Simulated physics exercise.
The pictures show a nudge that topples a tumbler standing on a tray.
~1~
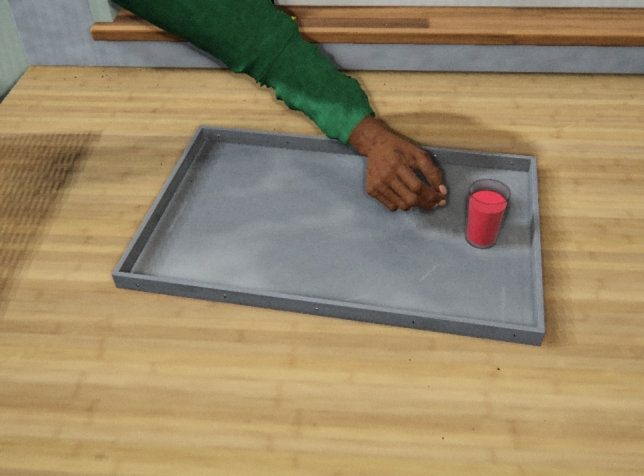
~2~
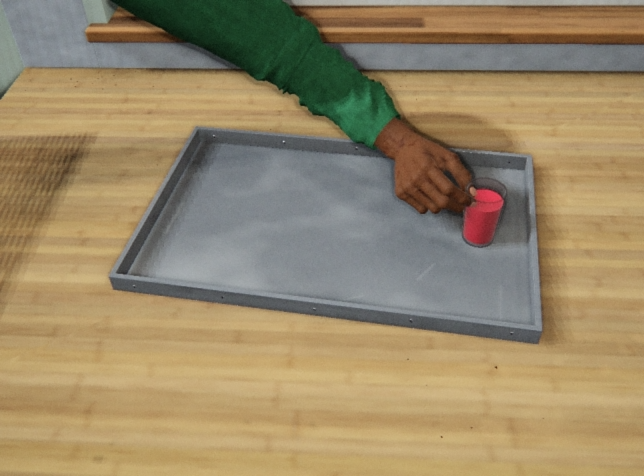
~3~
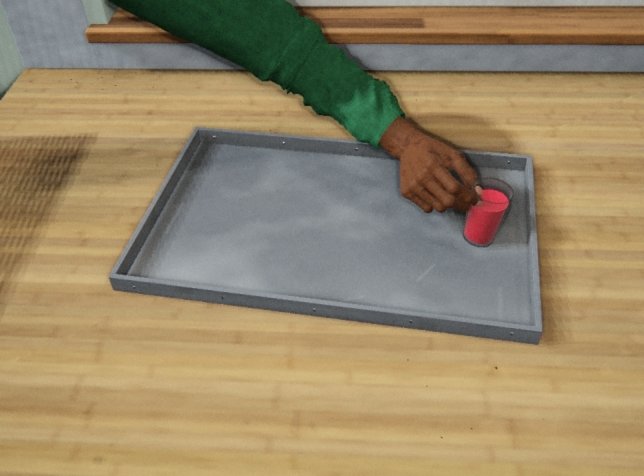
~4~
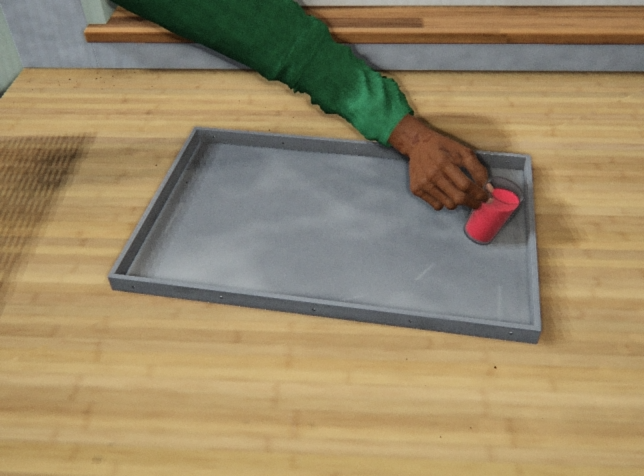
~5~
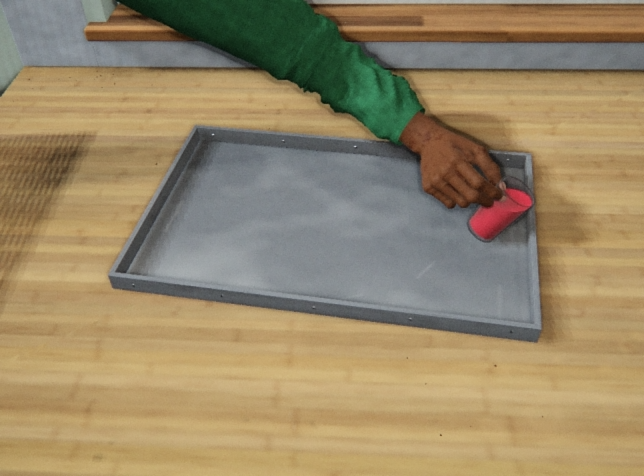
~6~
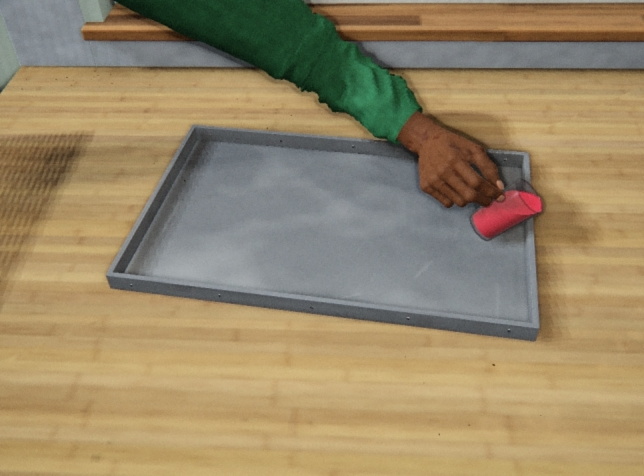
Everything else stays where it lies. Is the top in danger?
The squash wets the top as well.
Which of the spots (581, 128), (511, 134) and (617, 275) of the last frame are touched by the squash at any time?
First not reached, second dry, third soaked.
Shortly, the tumbler lies across the rim; the puddle covers about as much as a plate; it has landed past the rim.
Then, the puddle covers about as much as a tray; it has landed past the rim.
At the finish, the puddle covers about as much as a tray; it has landed past the rim.
